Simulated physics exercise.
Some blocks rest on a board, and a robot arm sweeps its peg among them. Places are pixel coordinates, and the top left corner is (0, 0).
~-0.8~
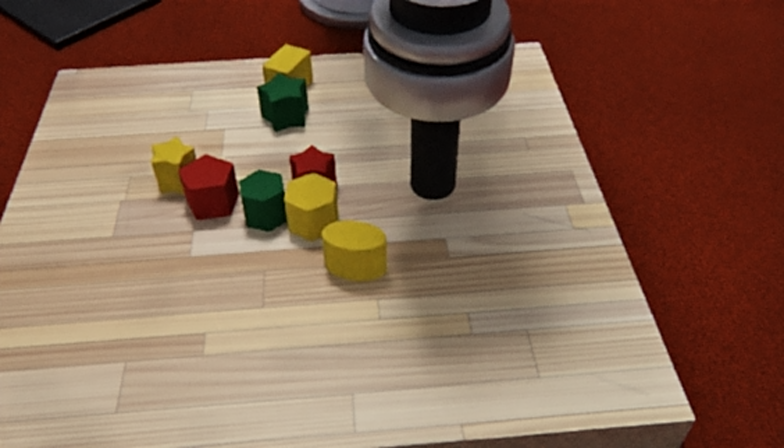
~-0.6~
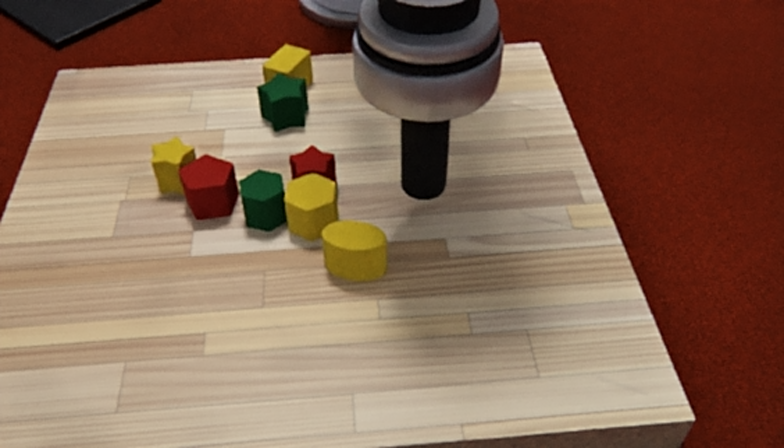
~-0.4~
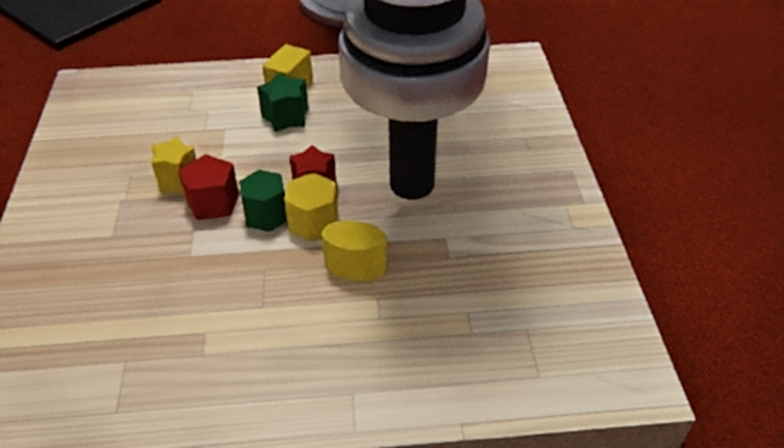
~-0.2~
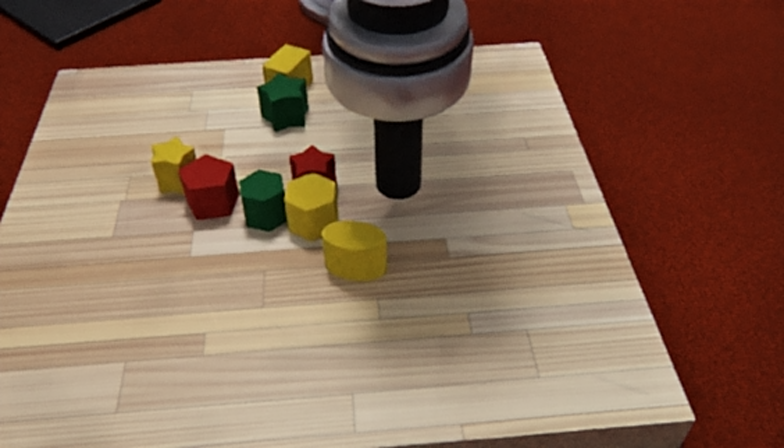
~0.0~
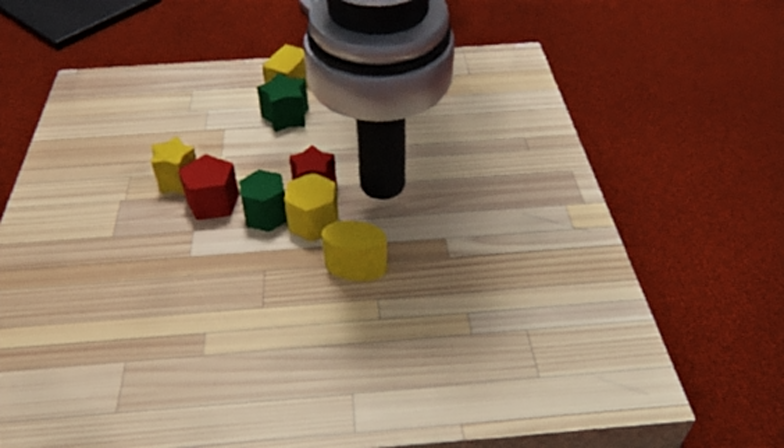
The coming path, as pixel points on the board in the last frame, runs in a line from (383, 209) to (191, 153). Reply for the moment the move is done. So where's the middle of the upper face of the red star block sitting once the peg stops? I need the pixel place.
I'd expect the centre of its top face to be at (151, 115).
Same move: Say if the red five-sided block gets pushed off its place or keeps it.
The red five-sided block will stay where it stands.
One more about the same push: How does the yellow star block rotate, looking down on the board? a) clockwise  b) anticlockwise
b - anticlockwise.
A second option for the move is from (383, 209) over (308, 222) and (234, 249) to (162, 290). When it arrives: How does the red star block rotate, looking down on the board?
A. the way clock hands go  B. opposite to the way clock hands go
Correct choice: A.
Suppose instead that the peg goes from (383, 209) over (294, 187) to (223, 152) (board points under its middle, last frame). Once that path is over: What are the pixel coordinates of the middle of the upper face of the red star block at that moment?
My prediction: (192, 107).
What follows on the original path. One third of the way, peg at (312, 167); yellow hexagon at (305, 193); red star block at (276, 150).
Two thirds of the way, peg at (246, 148); yellow hexagon at (305, 193); red star block at (211, 132).
At the end, peg at (185, 131); yellow star block at (166, 150), turned 20° anticlockwise; red five-sided block not moved; green hexagon not moved; yellow hexagon at (305, 193); red star block at (151, 115).
